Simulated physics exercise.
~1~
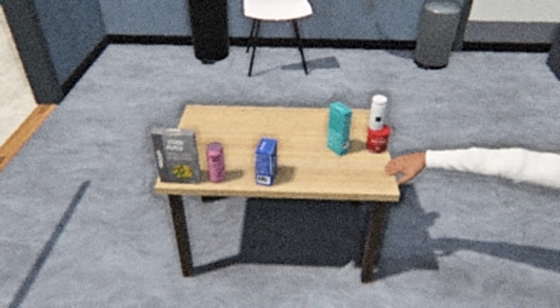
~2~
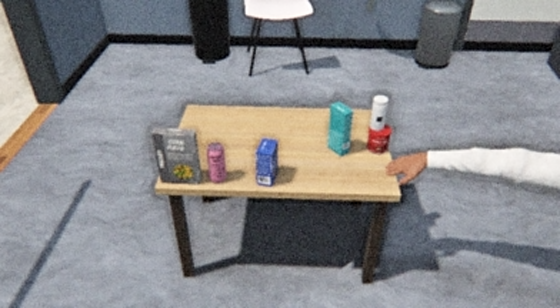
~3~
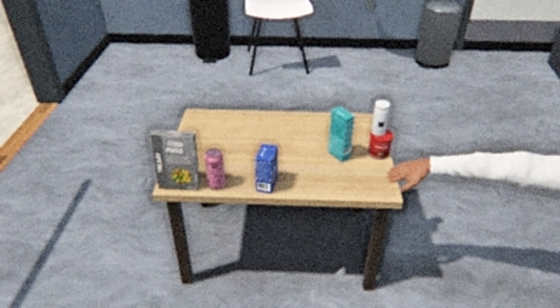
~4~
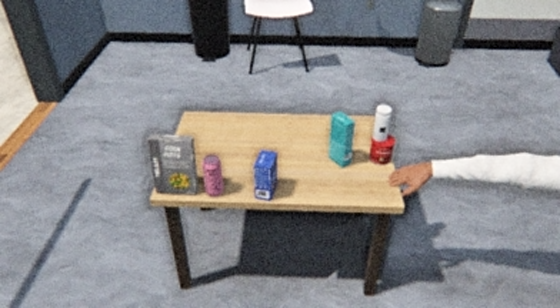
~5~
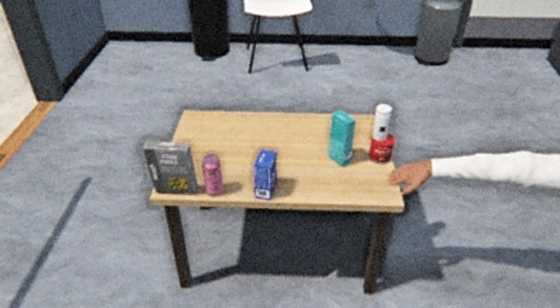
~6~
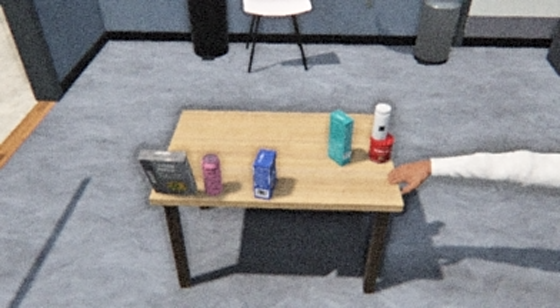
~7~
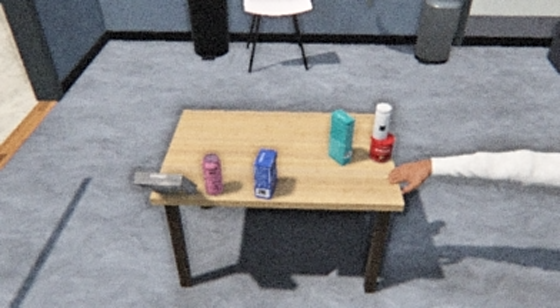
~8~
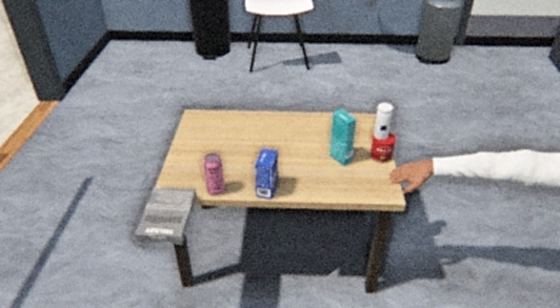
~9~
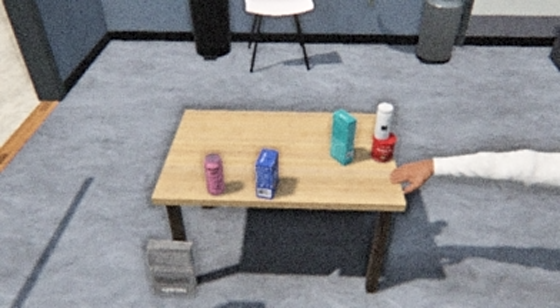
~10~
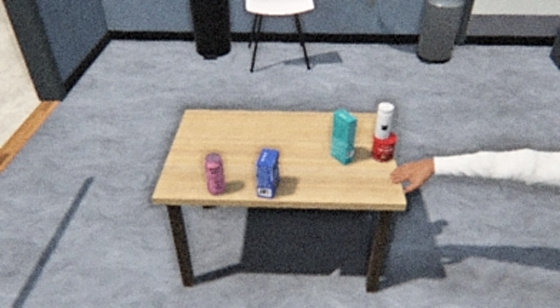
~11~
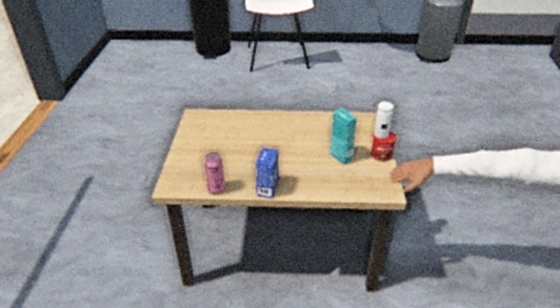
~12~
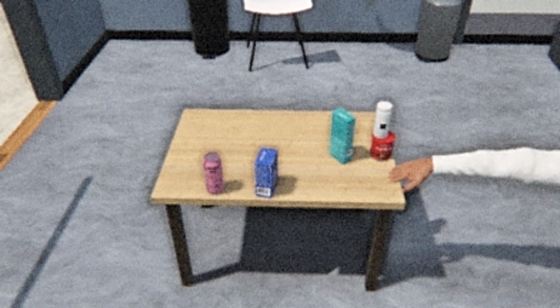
The clip opens on a light wooden table with a grey packet, a pink can and a blue carton near its front edge, and a turquoise packet beside a red tin topped by a white shaker at the right. A hand rests at the table's right edge. The table shifts slightly towards the viewer and stops. The grey packet then leans forward, topples over the front left edge and turns over as it drops towards the floor, passing out of sight. The other five items remain standing on the table, the shaker still on the tin.
